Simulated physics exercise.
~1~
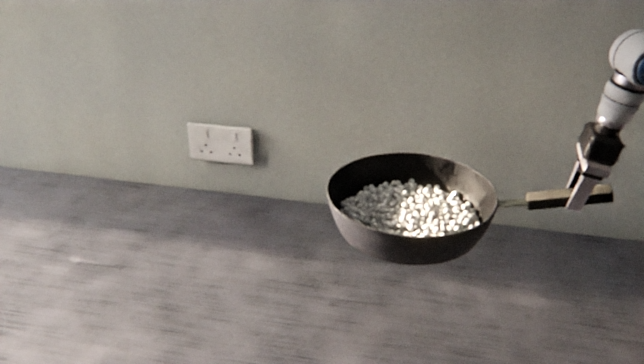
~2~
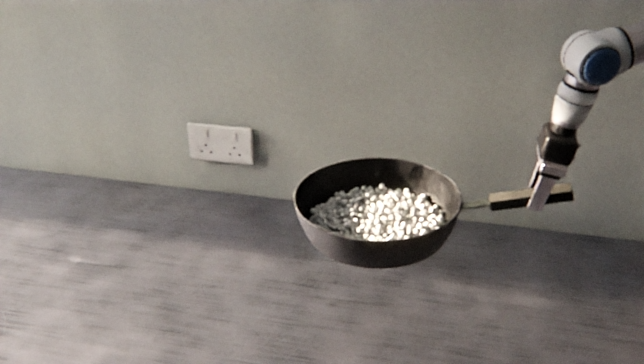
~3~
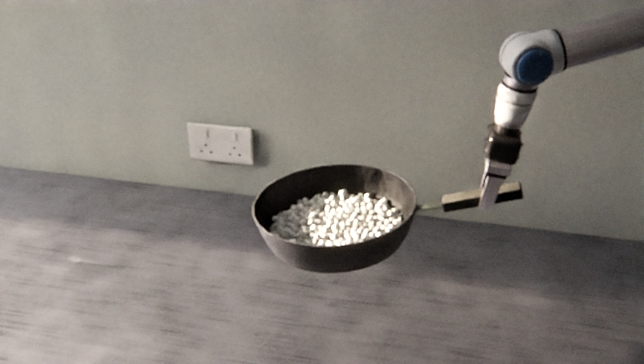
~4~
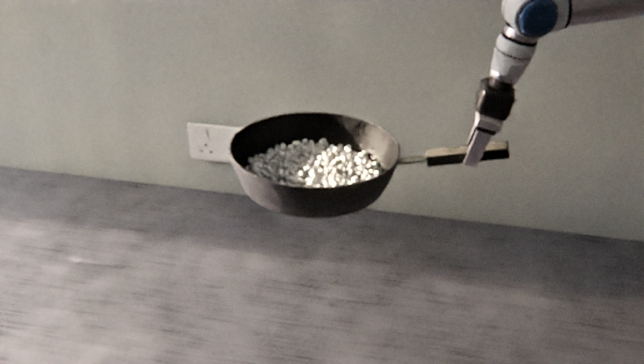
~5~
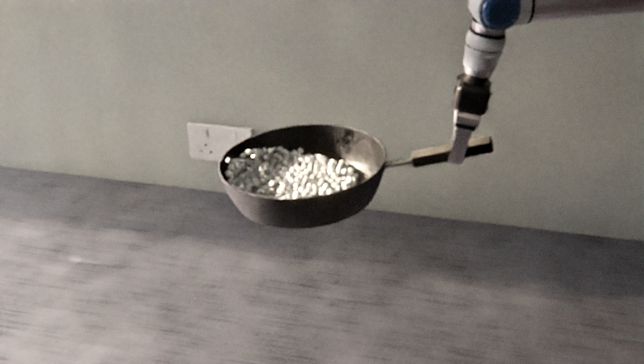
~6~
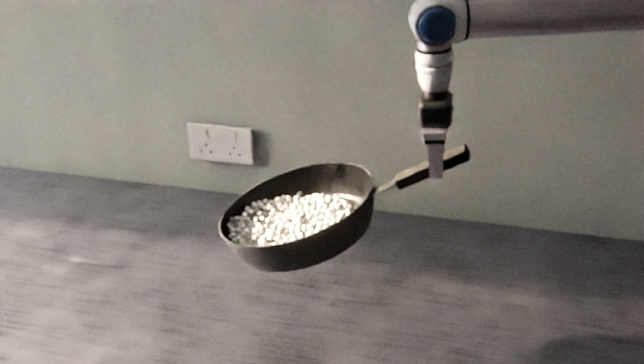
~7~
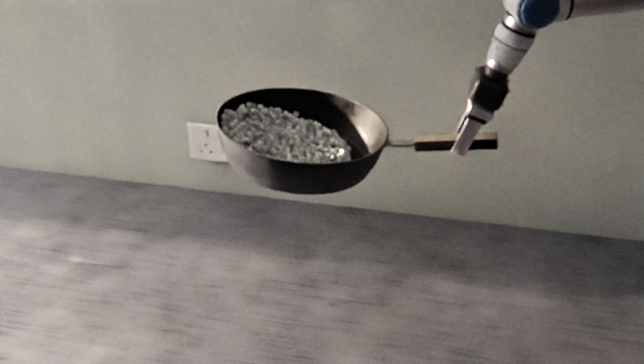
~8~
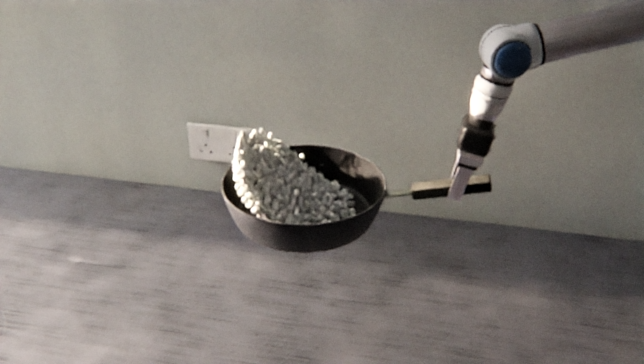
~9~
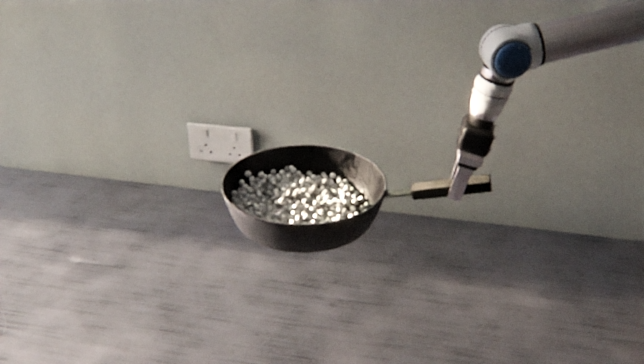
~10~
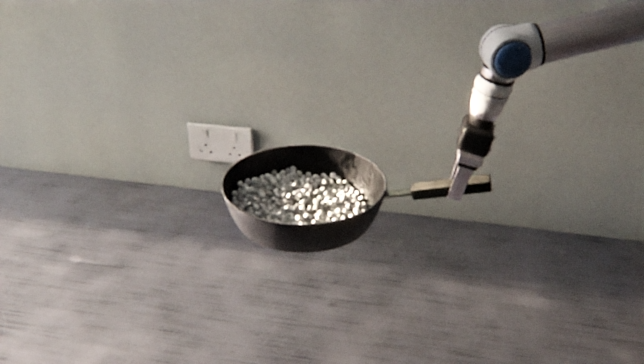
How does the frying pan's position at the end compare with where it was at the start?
It ends up clearly farther to the left than where it began, at nearly the same height.
